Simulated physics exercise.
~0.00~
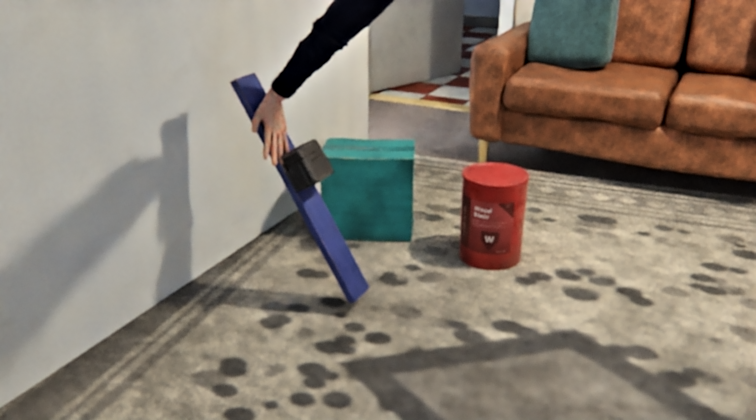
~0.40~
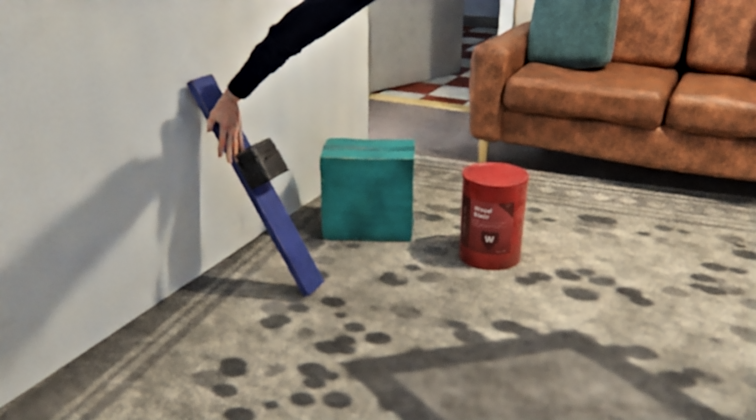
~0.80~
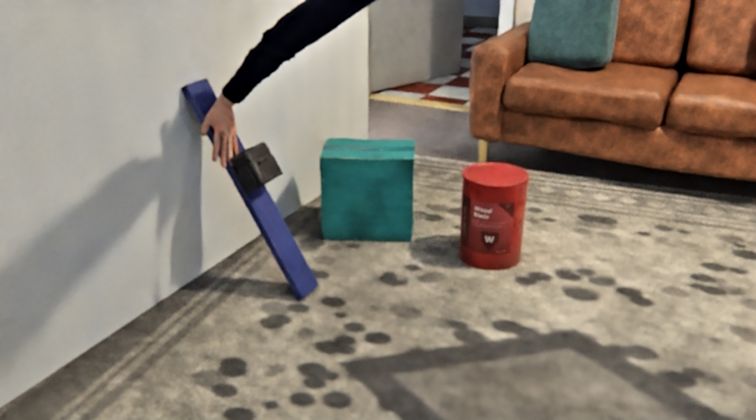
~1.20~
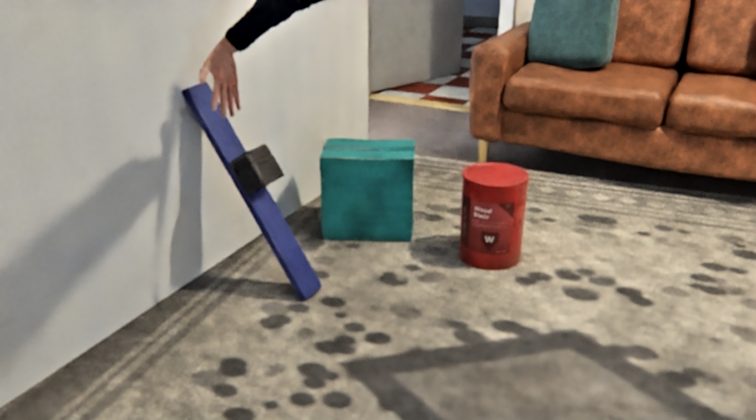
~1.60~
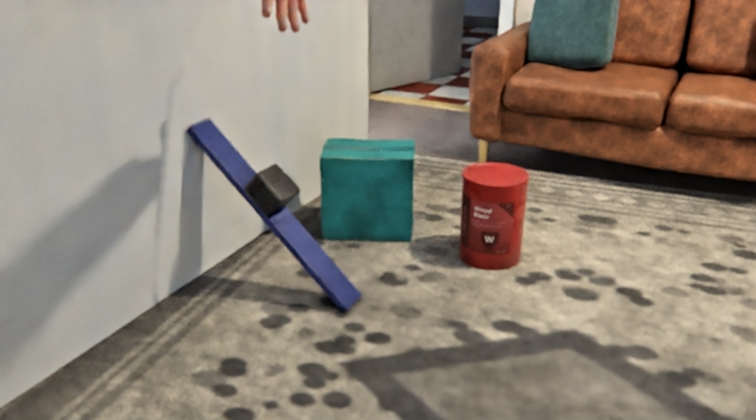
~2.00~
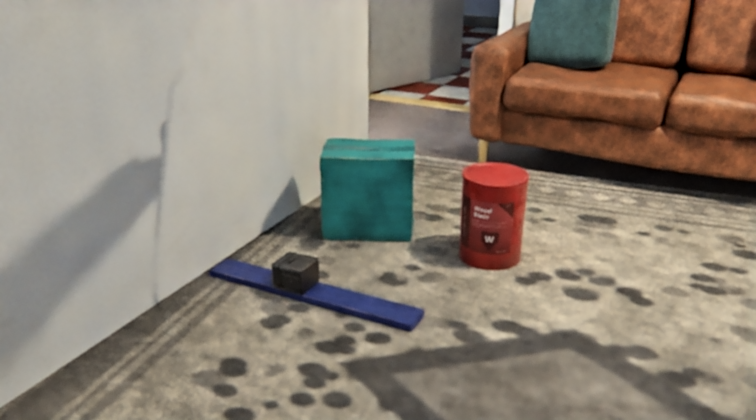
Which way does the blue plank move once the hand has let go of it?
It moves down, its upper end sliding down along the wall until the plank lies on the floor.
